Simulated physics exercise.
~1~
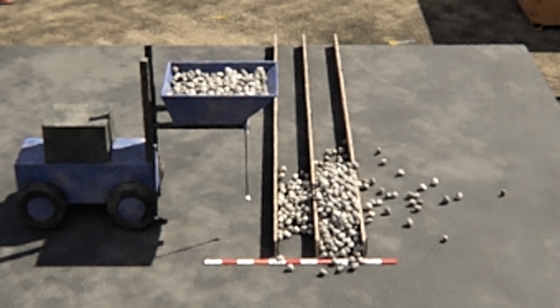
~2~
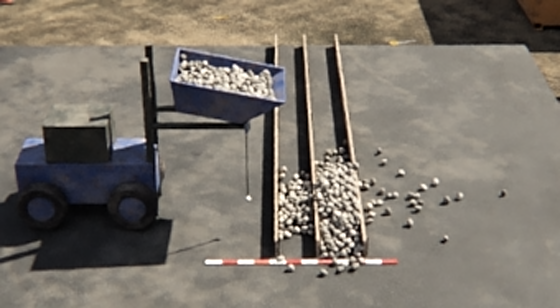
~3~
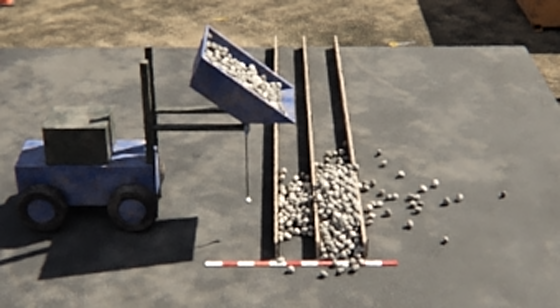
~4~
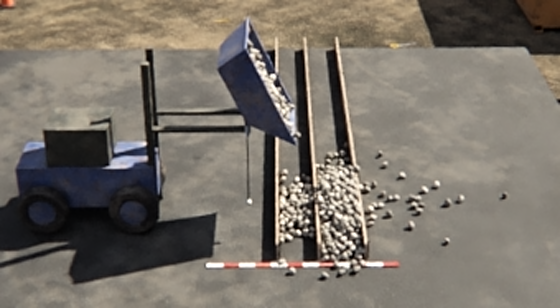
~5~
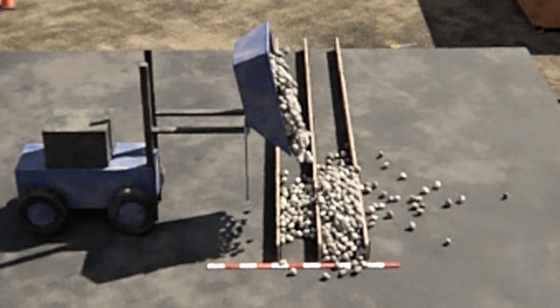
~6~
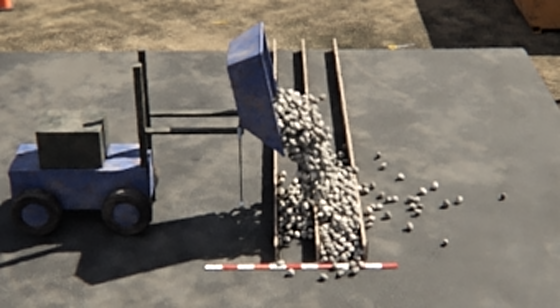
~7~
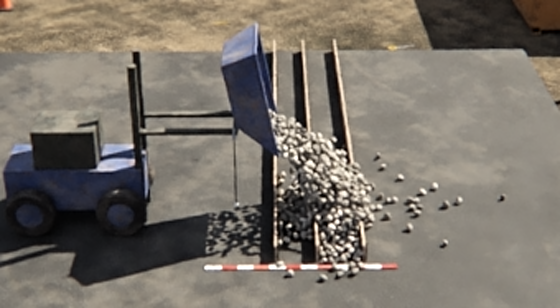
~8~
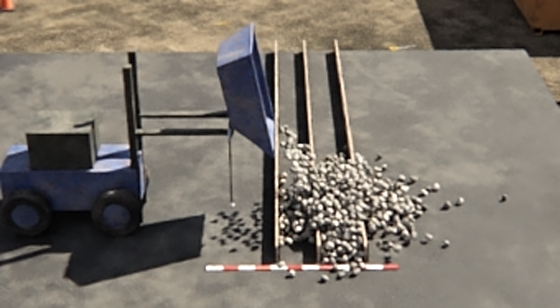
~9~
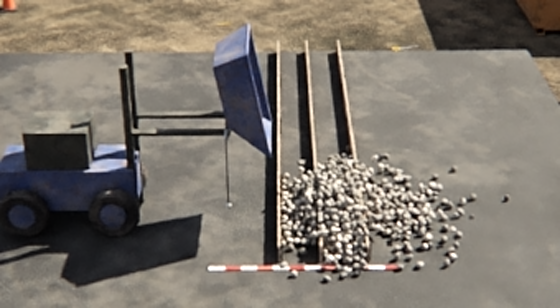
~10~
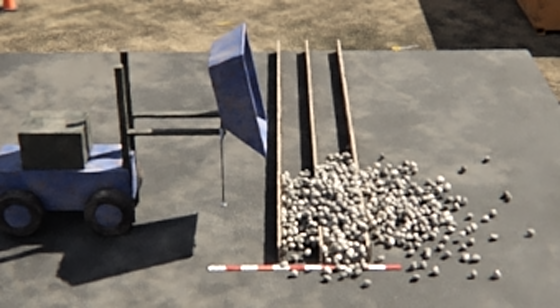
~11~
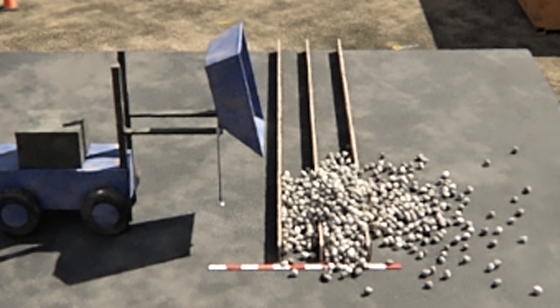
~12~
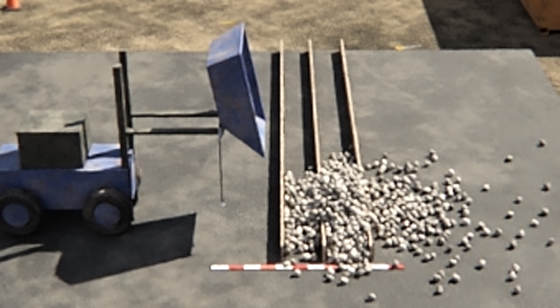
A blue skip tips its stones over three boards, then backs left as they spread right.
